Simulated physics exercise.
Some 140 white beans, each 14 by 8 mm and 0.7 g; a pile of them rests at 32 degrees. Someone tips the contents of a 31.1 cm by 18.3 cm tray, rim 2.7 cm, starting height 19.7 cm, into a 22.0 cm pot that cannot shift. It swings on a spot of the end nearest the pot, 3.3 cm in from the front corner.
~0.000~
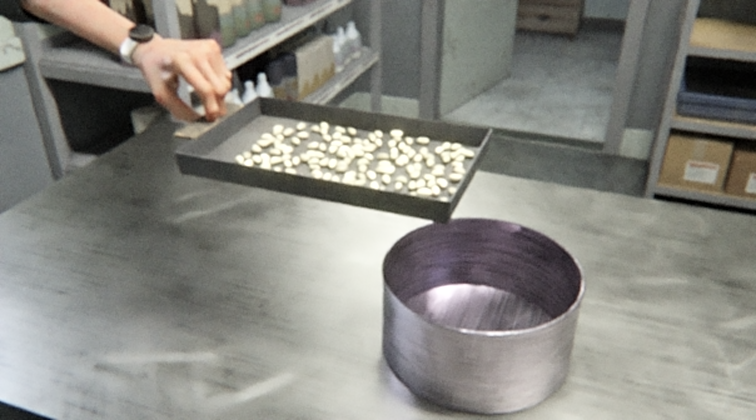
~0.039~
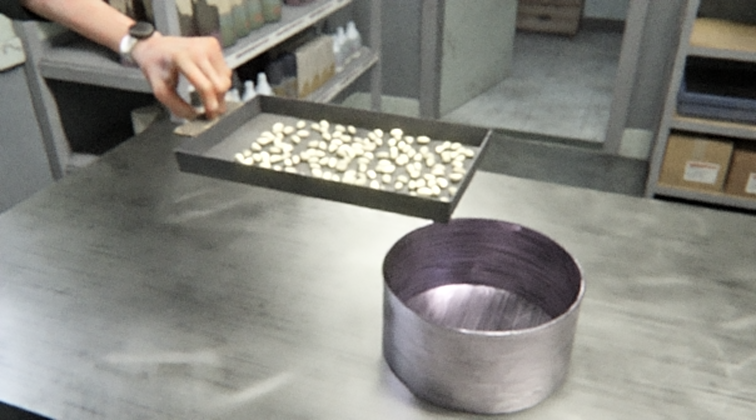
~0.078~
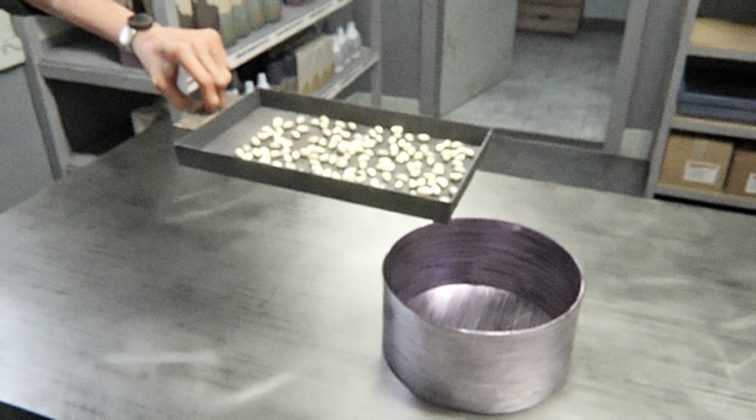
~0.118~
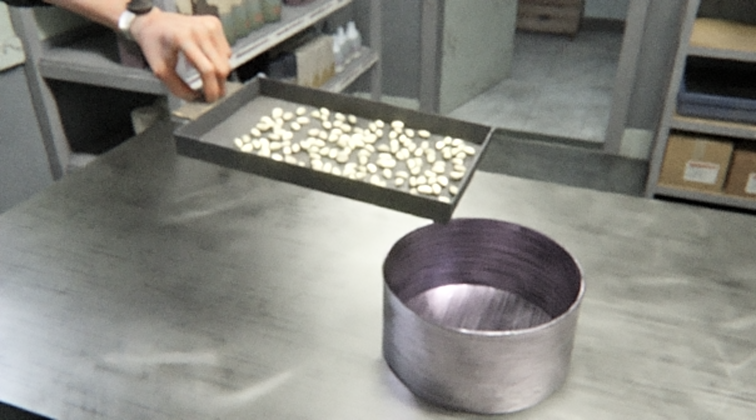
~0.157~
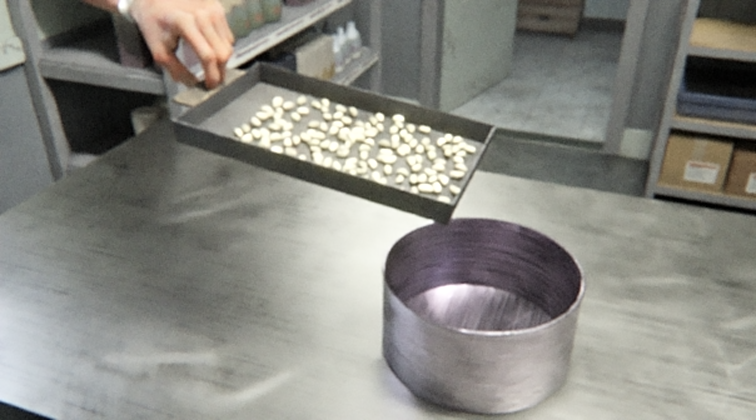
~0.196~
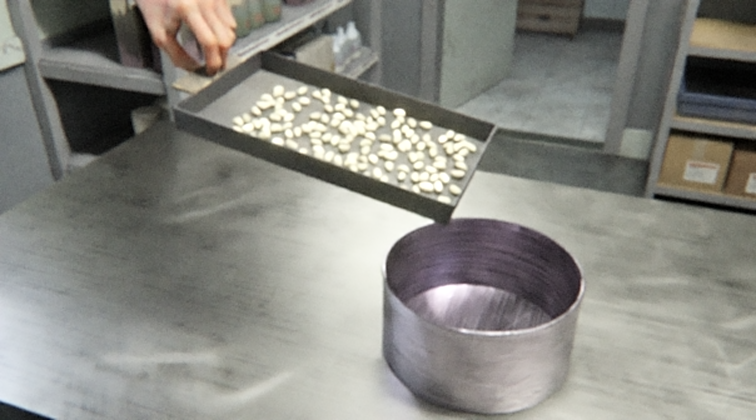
A dark, shallow tray scattered with small white beans began almost level, then tilted gently as a hand raised its left end, its right end staying just above a round metal pot on the table.
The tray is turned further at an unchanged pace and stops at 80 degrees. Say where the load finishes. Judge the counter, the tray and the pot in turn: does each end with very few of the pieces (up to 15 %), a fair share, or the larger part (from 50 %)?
Counter: Very few. Left on the tray: The larger part. Pot: A fair share.
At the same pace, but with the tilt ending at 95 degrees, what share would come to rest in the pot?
Near 90 %, then.
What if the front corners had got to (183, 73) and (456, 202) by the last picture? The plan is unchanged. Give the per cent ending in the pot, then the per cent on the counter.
Pot 45 % / counter 10 %.
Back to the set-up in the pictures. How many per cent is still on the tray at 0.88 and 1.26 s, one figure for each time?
Sequence: 95; 70.
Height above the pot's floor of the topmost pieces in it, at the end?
Height: Approx. 1.0 cm.
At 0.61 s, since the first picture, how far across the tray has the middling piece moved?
8 cm.
After 0.61 s, tilt 45 degrees; the tray holds 100 %, the pot 0 %.
After 0.88 s, tilt 67 degrees; the tray holds 95 %, the pot 0 %.
After 1.26 s, tilt 80 degrees; the tray holds 70 %, the pot 25 %.
By 2.4 s all is still; counter 0 %, tray 60 %, pot 40 %.
